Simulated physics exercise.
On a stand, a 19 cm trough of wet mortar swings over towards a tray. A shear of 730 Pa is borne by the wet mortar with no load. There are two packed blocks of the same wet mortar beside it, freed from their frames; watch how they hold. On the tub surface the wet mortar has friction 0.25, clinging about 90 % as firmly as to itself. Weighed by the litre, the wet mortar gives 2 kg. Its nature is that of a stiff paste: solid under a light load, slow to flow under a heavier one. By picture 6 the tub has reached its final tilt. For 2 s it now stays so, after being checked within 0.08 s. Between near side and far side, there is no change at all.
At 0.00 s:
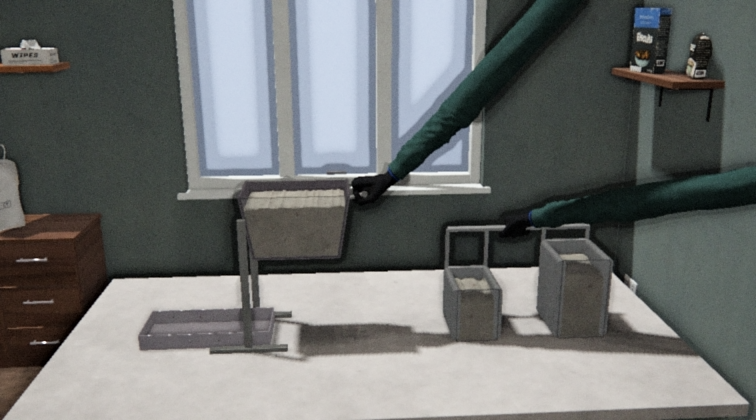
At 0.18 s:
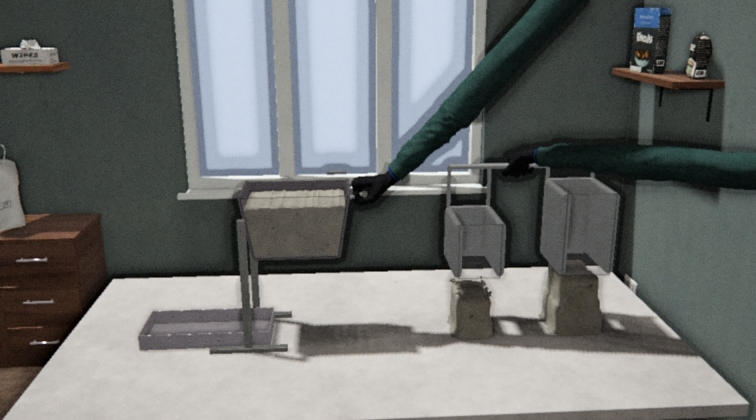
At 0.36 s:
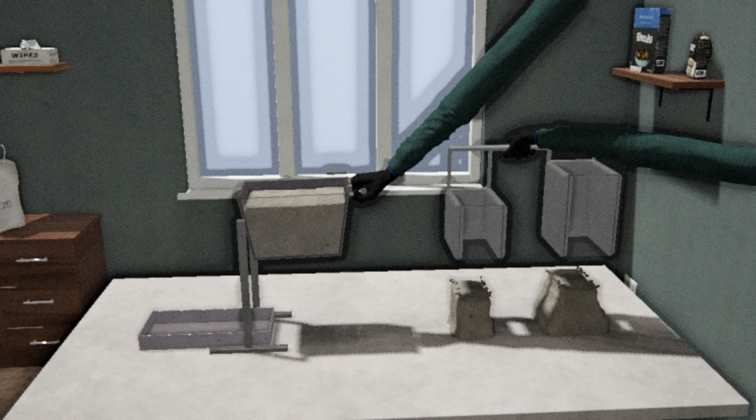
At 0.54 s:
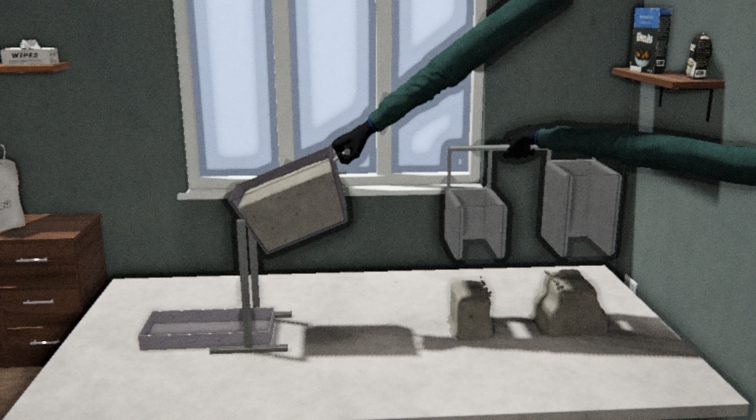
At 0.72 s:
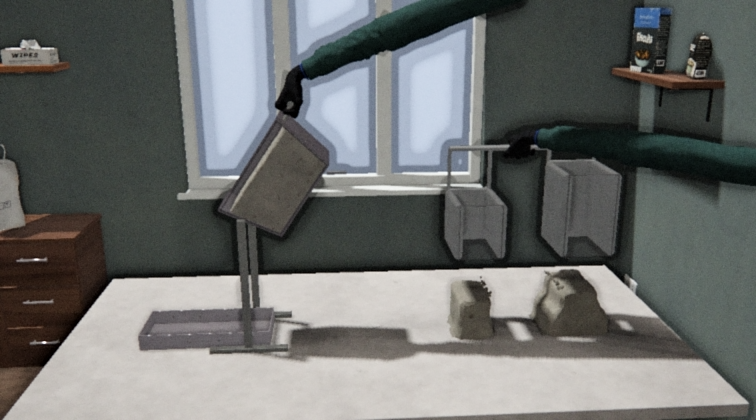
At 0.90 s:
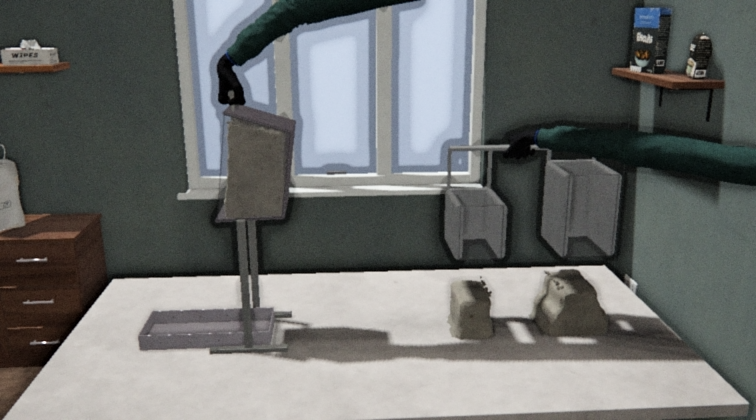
In the video, a gloved hand lifts two open containers off blocks of wet mortar, and the taller right block slumps while the smaller keeps its height; another hand then tilts a mortar-filled trough steeply leftward above a tray.
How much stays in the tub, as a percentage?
43 %.
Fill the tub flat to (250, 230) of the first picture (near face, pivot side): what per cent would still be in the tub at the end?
That works out near 60 %.
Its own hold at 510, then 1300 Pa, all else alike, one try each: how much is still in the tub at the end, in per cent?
In order: Around 40 % and around 40 %.
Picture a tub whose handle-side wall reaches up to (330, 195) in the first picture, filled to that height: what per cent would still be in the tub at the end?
About 55 % stays in the tub.
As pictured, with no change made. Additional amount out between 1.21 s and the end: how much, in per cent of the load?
Near 8 %.
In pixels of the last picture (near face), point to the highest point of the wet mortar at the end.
Highest point: Approx. (262, 182).
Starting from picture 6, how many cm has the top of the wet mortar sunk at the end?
The top ends up some 17 cm below its level in the last picture.
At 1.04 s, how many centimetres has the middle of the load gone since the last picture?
Roughly 6 cm.
After 1.04 s, the tub is at 82 degrees and holds 84 %.
After 1.21 s, the tub is at 82 degrees and holds 50 %.
After 1.38 s, the tub is at 82 degrees and holds 43 %.
After 1.55 s, the tub is at 82 degrees and holds 43 %.
After 2.90 s, the tub is at 82 degrees and holds 43 %.
